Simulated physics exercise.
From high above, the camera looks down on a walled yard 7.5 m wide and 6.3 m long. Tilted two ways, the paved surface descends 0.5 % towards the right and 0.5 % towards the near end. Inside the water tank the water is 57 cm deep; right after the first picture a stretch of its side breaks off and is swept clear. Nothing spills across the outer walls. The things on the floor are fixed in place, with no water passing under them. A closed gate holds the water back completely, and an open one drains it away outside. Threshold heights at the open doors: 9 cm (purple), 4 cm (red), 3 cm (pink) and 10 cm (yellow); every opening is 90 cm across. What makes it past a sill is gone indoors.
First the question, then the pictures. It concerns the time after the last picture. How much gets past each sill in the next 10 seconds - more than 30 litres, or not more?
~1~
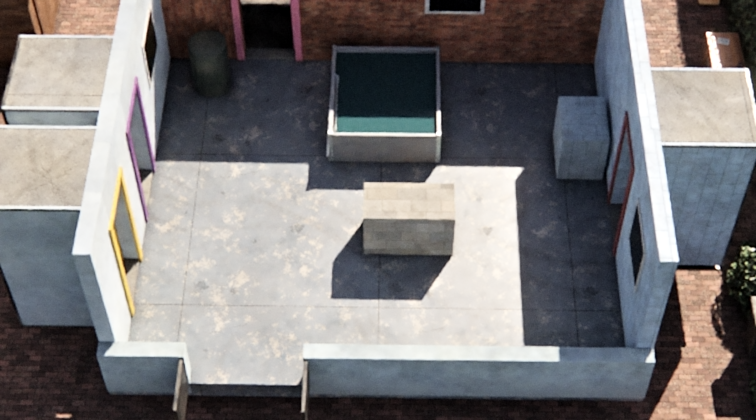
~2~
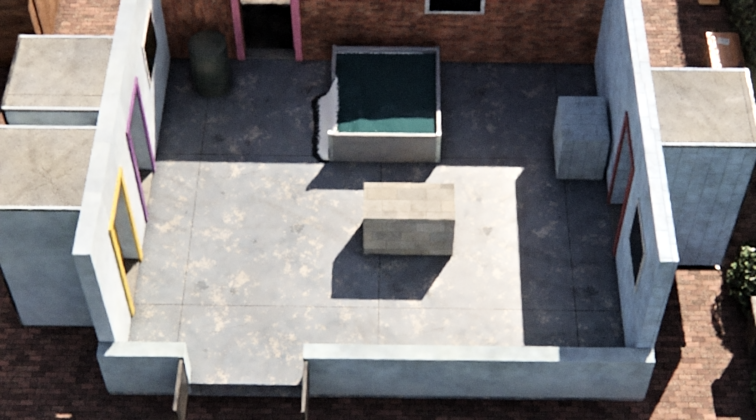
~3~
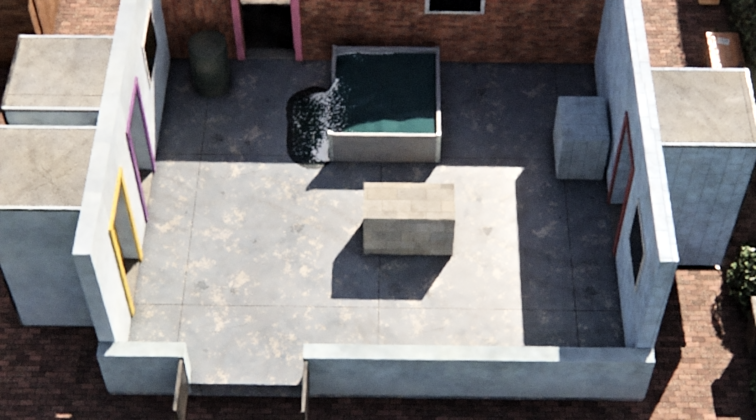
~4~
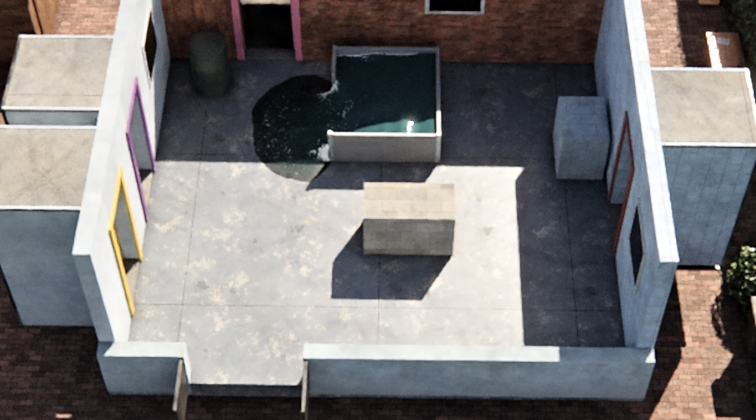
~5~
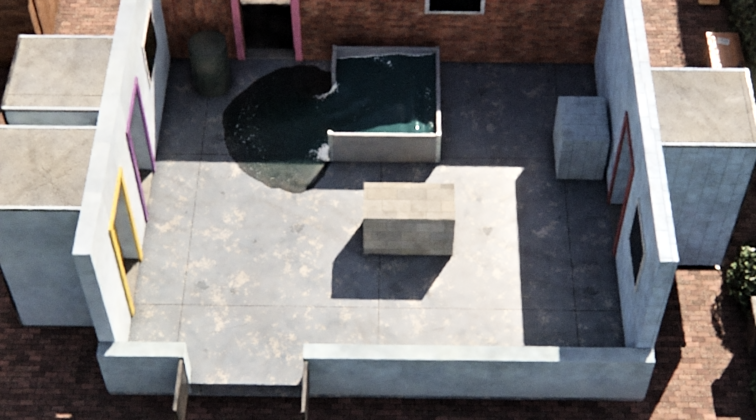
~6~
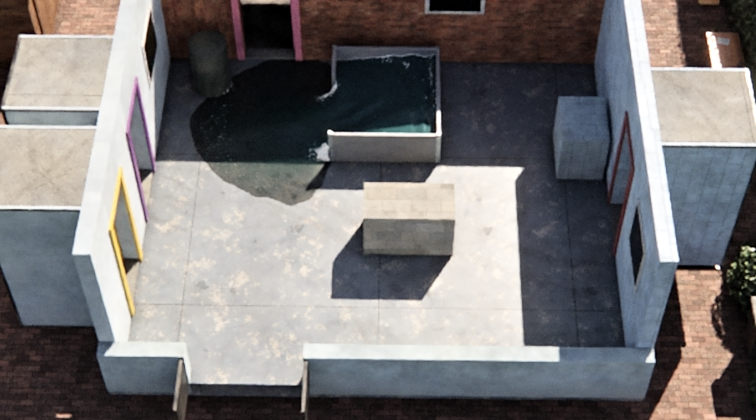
Purple door: Beyond the allowance; red door: Within the allowance; pink door: Beyond the allowance; yellow door: Within the allowance.
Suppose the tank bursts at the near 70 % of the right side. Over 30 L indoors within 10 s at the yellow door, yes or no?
Then yellow does not exceed it.
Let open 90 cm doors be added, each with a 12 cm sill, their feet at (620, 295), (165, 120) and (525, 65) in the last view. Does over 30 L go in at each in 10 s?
In turn: Short of it, beyond it, short of it.
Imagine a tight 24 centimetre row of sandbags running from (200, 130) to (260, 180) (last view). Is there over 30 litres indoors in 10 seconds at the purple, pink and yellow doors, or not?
Then, at the purple door it's not exceeded, at the pink door it's exceeded, at the yellow door it's not exceeded.
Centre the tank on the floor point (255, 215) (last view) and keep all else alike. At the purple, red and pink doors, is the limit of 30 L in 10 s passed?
At the purple door the limit is surpassed, at the red door not exceeded, at the pink door not exceeded.
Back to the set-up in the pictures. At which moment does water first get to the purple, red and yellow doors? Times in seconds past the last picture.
Purple 0.6 s, red not within the 10 s, yellow 1.4 s.
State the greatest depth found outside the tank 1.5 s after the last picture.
About 29 cm.
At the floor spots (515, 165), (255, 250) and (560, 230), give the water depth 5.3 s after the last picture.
Listed order: 0 / 4 / 0 cm.
Then, 0.7 s after the last picture water covers 20 % of the floor and is deepest (30 cm) near (163, 113); purple door 11 cm at the sill, 0 L in, red door not reached, pink door 5 cm at the sill, 1 L in, yellow door not reached.
Then, 1.5 s after the last picture water covers 25 % of the floor and is deepest (29 cm) near (170, 67); purple door 20 cm at the sill, 26 L in, red door not reached, pink door 6 cm at the sill, 7 L in, yellow door 6 cm at the sill, 0 L in.
Then, 2.8 s after the last picture water covers 35 % of the floor and is deepest (24 cm) near (126, 357); purple door 14 cm at the sill, 66 L in, red door not reached, pink door 10 cm at the sill, 28 L in, yellow door 9 cm at the sill, 0 L in.
Then, 5.3 s after the last picture water covers 50 % of the floor and is deepest (12 cm) near (131, 327); purple door 8 cm at the sill, 76 L in, red door not reached, pink door 6 cm at the sill, 56 L in, yellow door 6 cm at the sill, 1 L in.
Then, 9.3 s after the last picture water covers 70 % of the floor and is deepest (8 cm) near (613, 375); purple door 4 cm at the sill, 76 L in, red door not reached, pink door 4 cm at the sill, 68 L in, yellow door 5 cm at the sill, 1 L in.
